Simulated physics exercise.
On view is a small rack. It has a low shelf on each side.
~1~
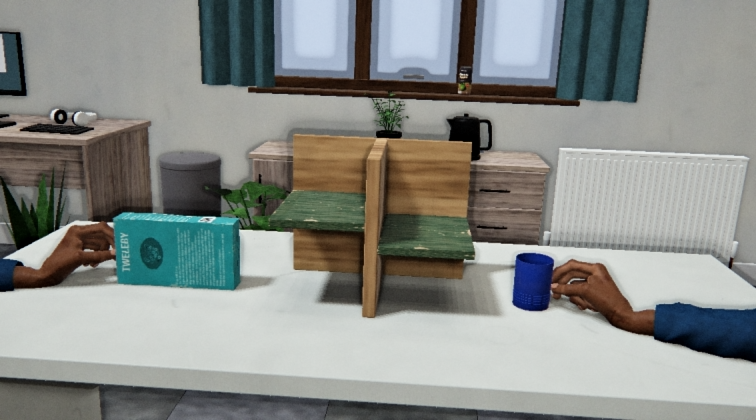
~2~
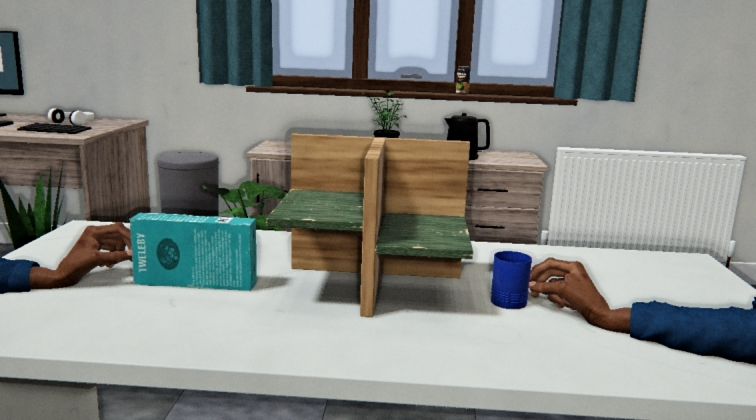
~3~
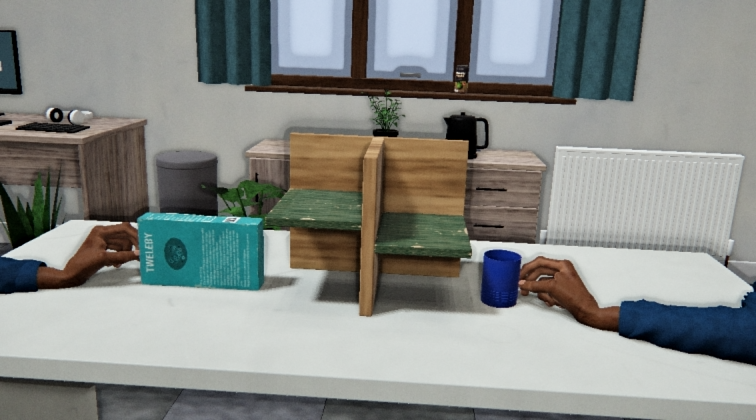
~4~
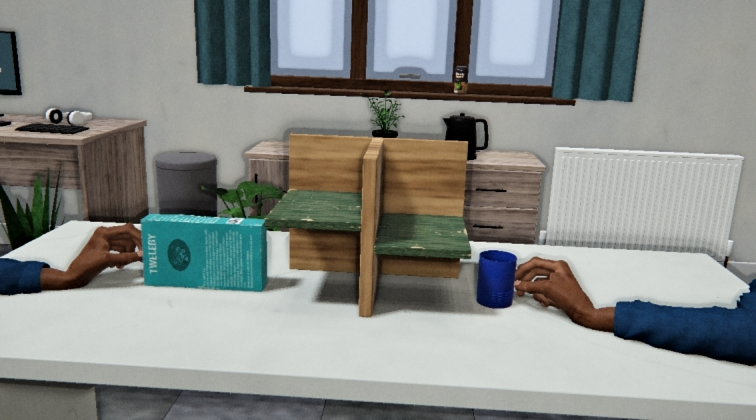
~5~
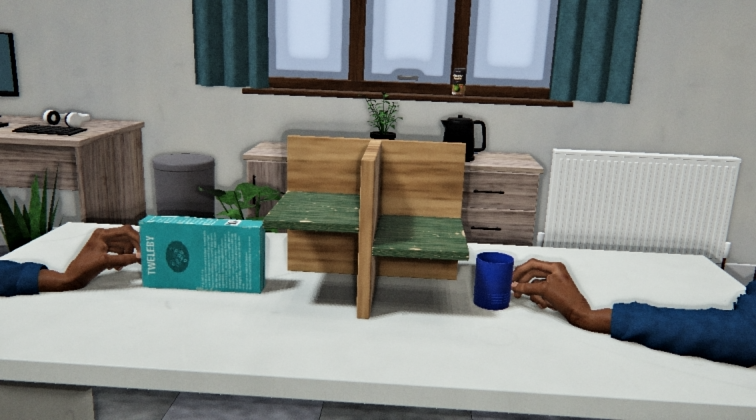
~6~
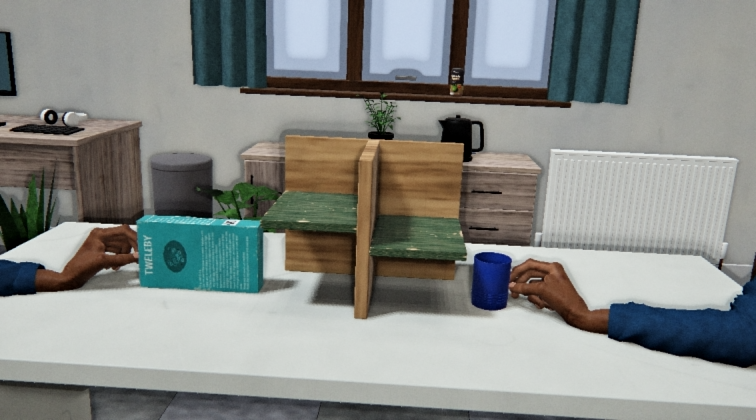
Turquoise packet and blue beaker being slid inward by two hands on a white table, toward a small wooden rack between them.
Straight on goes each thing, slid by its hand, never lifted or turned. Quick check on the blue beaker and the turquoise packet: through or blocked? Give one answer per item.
Blue beaker: Through; turquoise packet: Through.
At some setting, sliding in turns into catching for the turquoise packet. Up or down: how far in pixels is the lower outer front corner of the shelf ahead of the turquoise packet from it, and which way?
You'd need to go down by close to 12 pixels.
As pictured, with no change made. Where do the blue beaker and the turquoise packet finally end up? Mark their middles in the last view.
Final spots: Blue beaker at (437, 278), turquoise packet at (290, 259).
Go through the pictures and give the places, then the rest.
Hands sliding the things forward; blue beaker (533, 282); turquoise packet (178, 251); shelf (376, 223), in the first frame.
Hands sliding the things forward; turquoise packet (195, 252); shelf (374, 222), in the second frame.
Hands sliding the things forward; blue beaker (500, 278); shelf (373, 221), in the third frame.
Hands sliding the things forward; turquoise packet (205, 253); shelf (372, 222), in the fourth frame.
Hands sliding the things forward; blue beaker (493, 281); shelf (370, 224), in the fifth frame.
Hands sliding the things forward; blue beaker (491, 281); turquoise packet (202, 254); shelf (368, 224), in the sixth frame.
Then, 0.32 s on from there, blue beaker sliding up to the opening near (473, 280); turquoise packet sliding up to the opening near (220, 255).
Then, 0.52 s on from there, blue beaker part of the way in near (448, 279); turquoise packet part of the way in near (241, 256).
Then, 0.78 s on from there, blue beaker all the way in near (438, 278); turquoise packet part of the way in near (269, 258).
In the end, the blue beaker goes under, near (438, 278); the turquoise packet goes under, near (290, 259).
